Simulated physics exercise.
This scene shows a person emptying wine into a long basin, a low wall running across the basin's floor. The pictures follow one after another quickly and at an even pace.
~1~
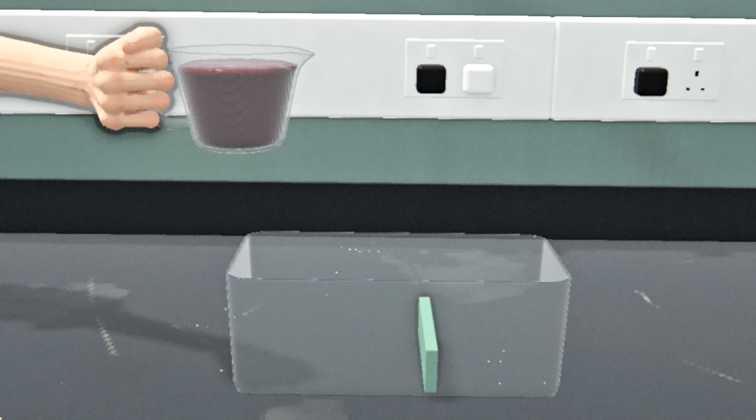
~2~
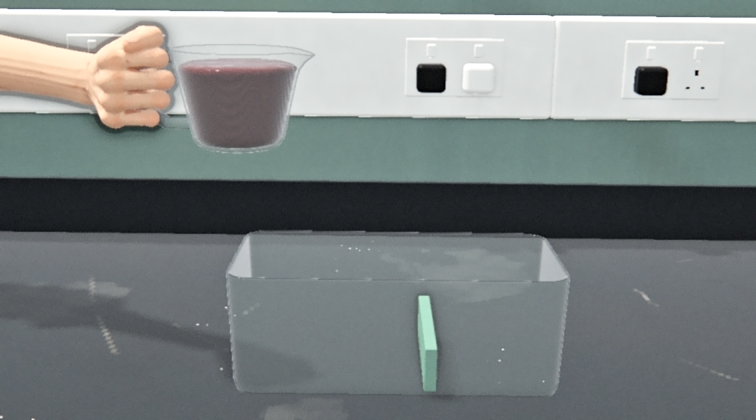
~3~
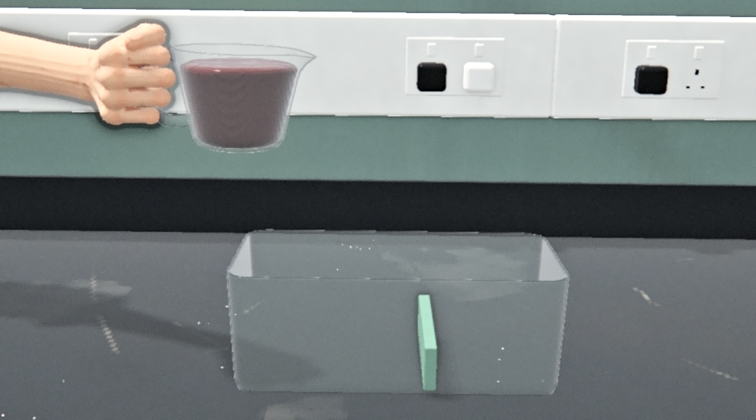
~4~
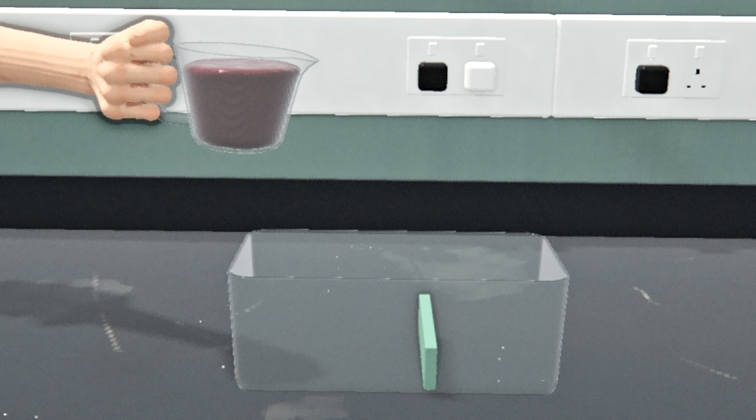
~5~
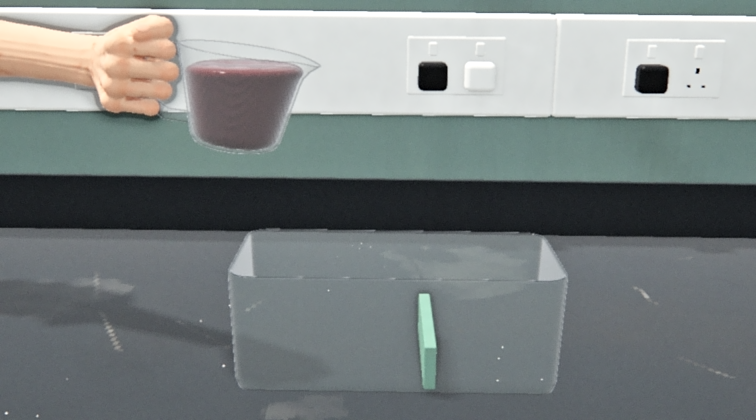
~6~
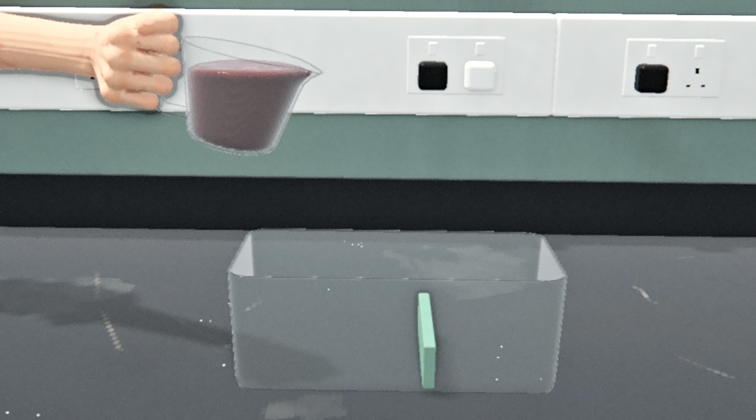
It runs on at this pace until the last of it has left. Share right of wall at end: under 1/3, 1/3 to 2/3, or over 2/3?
Beneath one third.
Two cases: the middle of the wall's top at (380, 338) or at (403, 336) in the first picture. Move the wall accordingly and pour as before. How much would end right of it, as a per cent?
Estimated: 55 % first, 25 % second.
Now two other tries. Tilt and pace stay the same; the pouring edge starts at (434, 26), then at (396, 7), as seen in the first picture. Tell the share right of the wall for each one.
Roughly 85 in a hundred the first time and 80 in a hundred the second.
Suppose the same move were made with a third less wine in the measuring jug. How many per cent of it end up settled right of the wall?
Best guess: Around 5 %.
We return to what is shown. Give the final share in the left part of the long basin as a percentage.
Some 95 per cent.
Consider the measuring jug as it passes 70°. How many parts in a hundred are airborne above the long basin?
25 per cent.
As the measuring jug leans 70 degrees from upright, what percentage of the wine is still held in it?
Roughly 55 percent.
A moment on, the measuring jug is tipped part way and 53 per cent is still to pour, 19 is left of the wall and 0 right of it.
Next, the measuring jug is tipped right over and 2 per cent is still to pour, 88 is left of the wall and 2 right of it.
Then the measuring jug is tipped right over and 0 per cent is still to pour, 94 is left of the wall and 4 right of it.
Later the measuring jug is tipped right over and 0 per cent is still to pour, 94 is left of the wall and 4 right of it.
In the end 94 per cent lies left of the wall, 4 right of it and 2 outside.
